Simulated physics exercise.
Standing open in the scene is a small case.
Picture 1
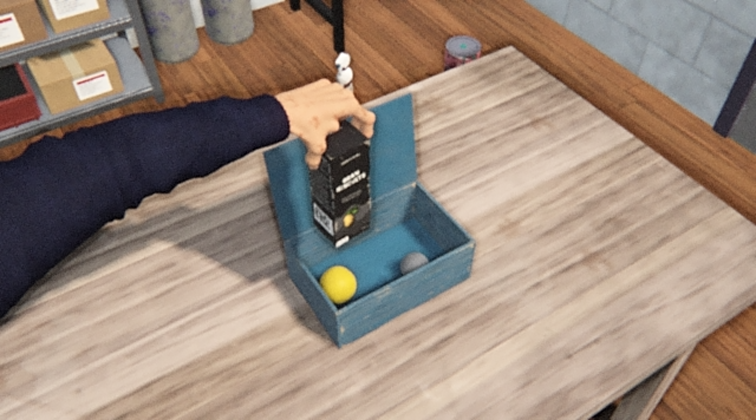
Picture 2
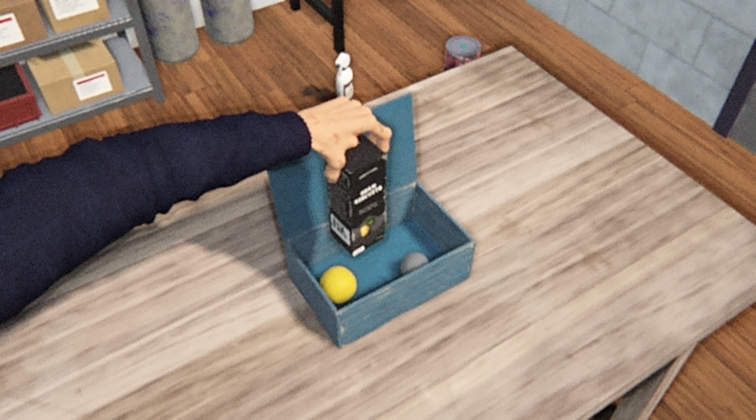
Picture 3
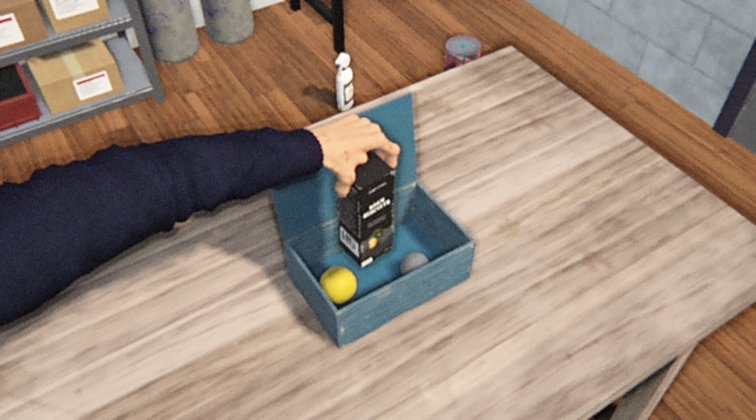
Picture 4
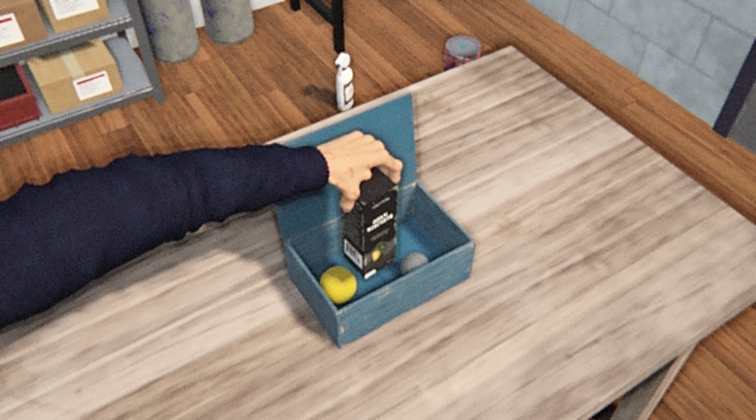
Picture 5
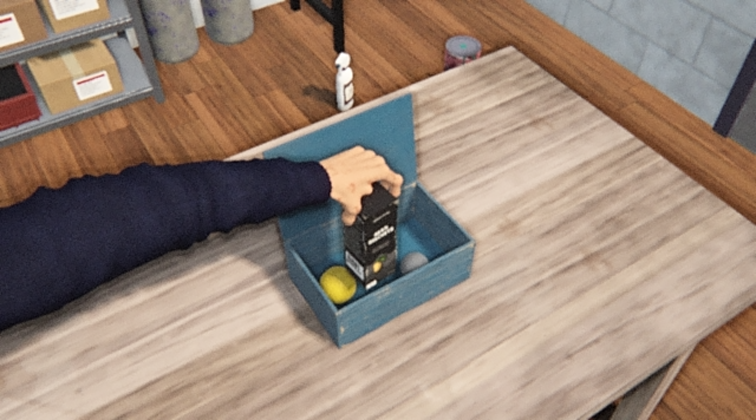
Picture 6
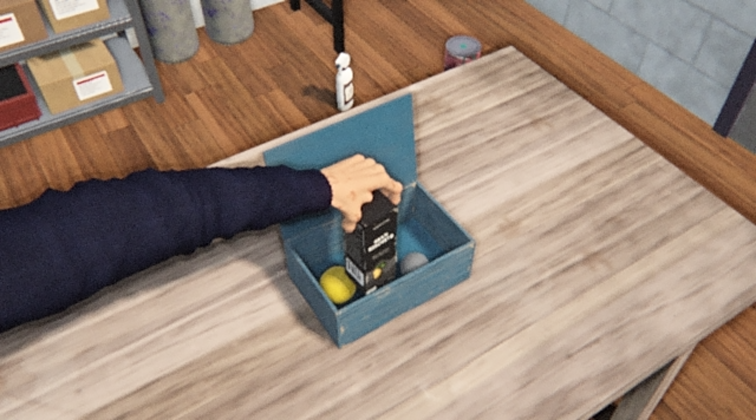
At first, a hand in a dark sleeve grips a black carton above an open blue case on a wooden table, with a yellow ball and a smaller grey one inside. The arm moves the carton slightly right and lowers it into the case. Finally, the carton stands between the balls, still under the hand.
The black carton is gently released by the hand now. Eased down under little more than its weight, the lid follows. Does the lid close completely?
Yes.
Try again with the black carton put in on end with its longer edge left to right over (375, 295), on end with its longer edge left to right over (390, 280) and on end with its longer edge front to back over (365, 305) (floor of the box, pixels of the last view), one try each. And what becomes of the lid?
Lid left open; lid left open; lid down.
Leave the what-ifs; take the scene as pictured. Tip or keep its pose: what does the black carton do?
Well, the black carton ends up skewed.
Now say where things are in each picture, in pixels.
The first frame shows still above its spot; black carton (340, 185).
The second frame shows still above its spot; black carton (356, 196).
The third frame shows still above its spot; black carton (365, 210).
The fourth frame shows still above its spot; black carton (369, 223).
The fifth frame shows still above its spot; black carton (370, 236).
The sixth frame shows in place under the hand; black carton (370, 243).
Then, 0.40 s on from there, black carton turned 65° from how it was put near (390, 252); yellow lemon shifted a little.
Then, 1.10 s on from there, lid starting down; black carton on its side near (383, 241); yellow lemon shifted about its own width.
Then, 1.60 s on from there, lid 58° above the rim; black carton on its side near (383, 241); yellow lemon shifted about its own width.
Then, 2.10 s on from there, lid 14° above the rim; black carton on its side near (383, 241); yellow lemon shifted about its own width.
In the end, lid shut; toppled in the box, black carton; the other 2 unmoved. At the end, from the last picture's camera, black carton near (383, 241).
